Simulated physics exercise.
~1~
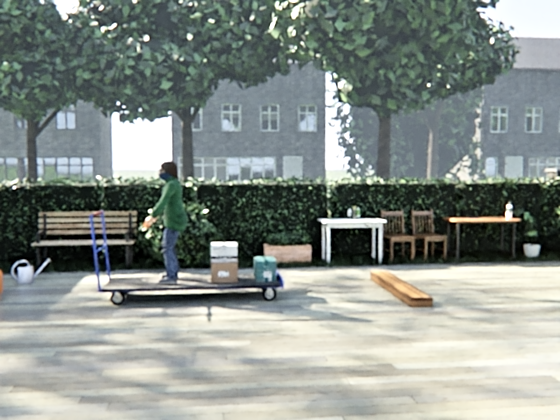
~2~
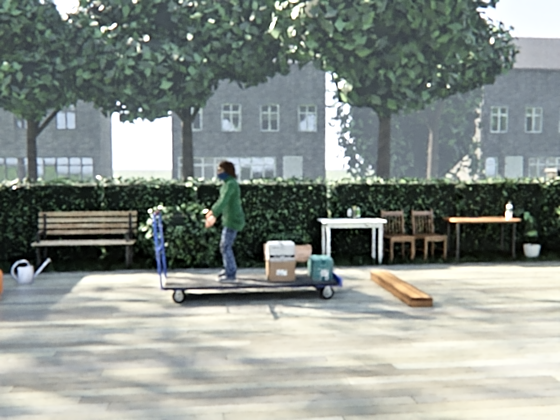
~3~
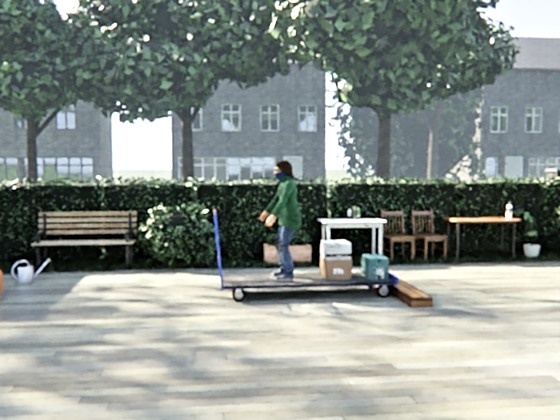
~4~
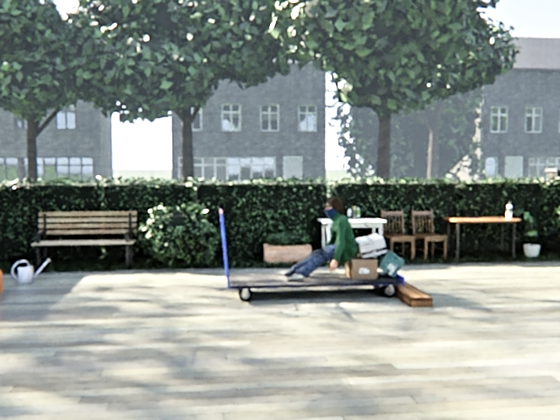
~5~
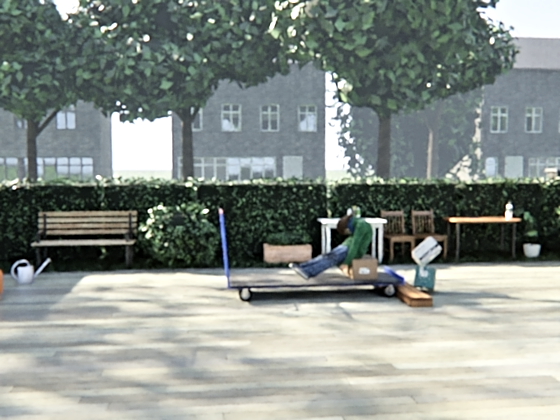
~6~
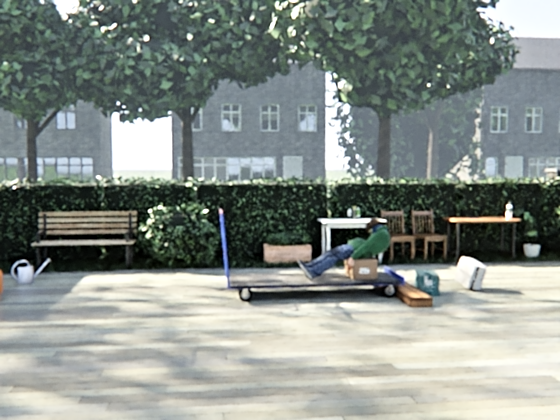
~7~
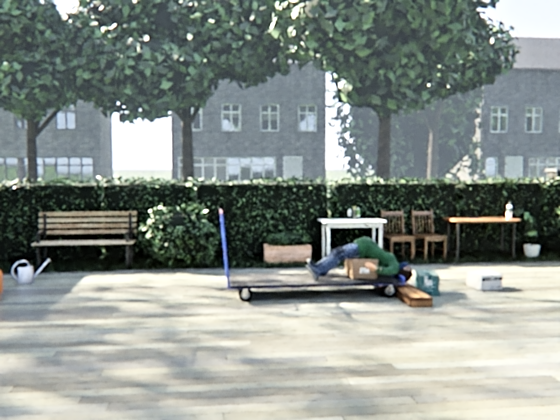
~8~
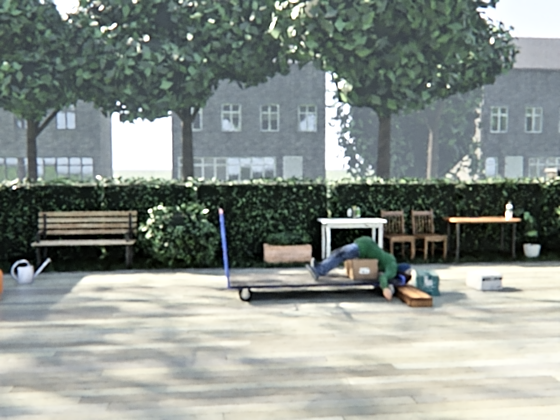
The clip shows a person in a green top riding a flat trolley rightward across a paved yard until it stops at a low wooden beam; the rider topples forward over the brown box, while the white carton and teal parcel tumble off the front and come to rest on the ground.
